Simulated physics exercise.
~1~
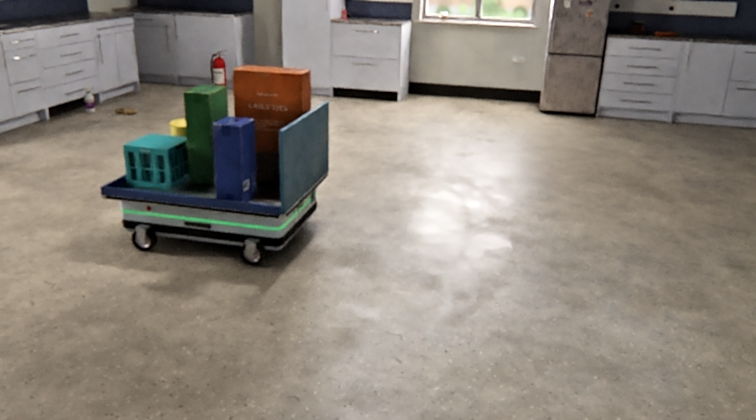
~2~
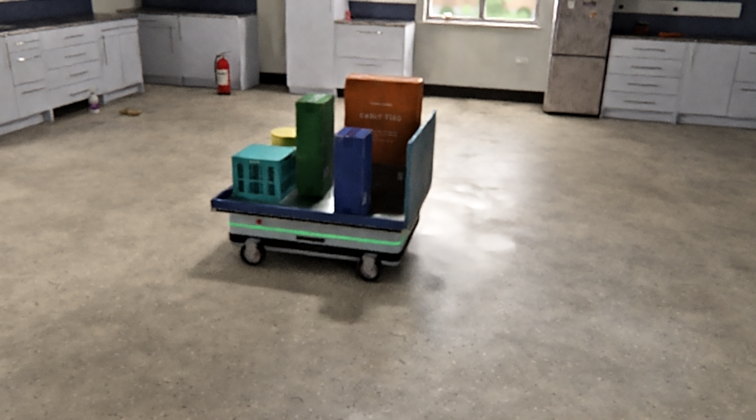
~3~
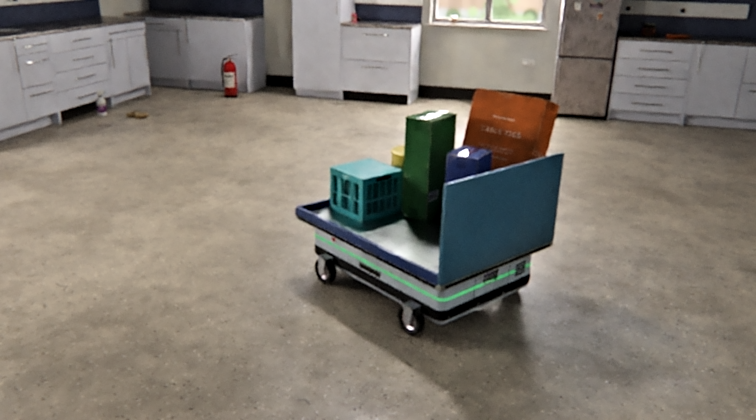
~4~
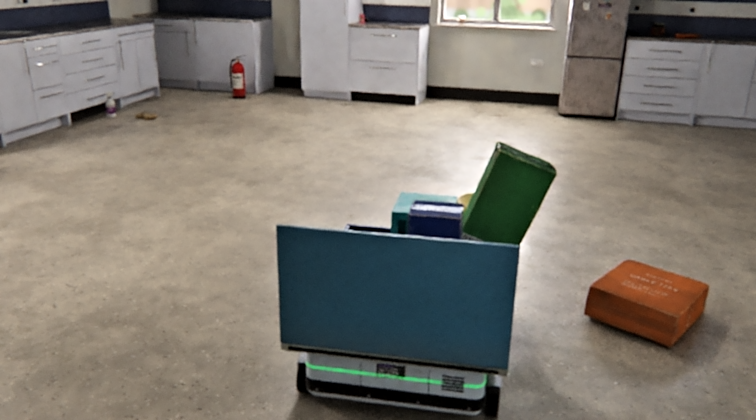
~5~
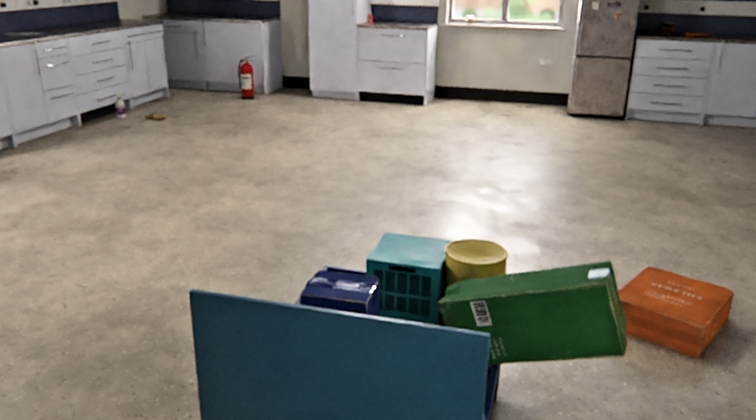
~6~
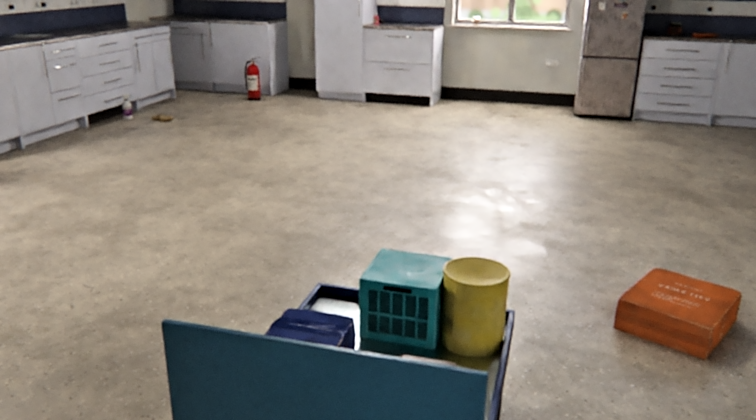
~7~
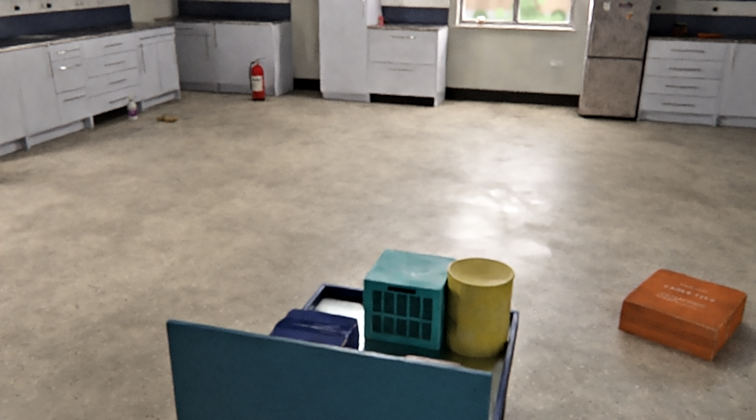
A tall orange box tipped off a loaded cart as it rolled right across the floor and swung around, and then a green box toppled off too, leaving the turquoise crate, yellow pail and blue box aboard as the cart came to rest.
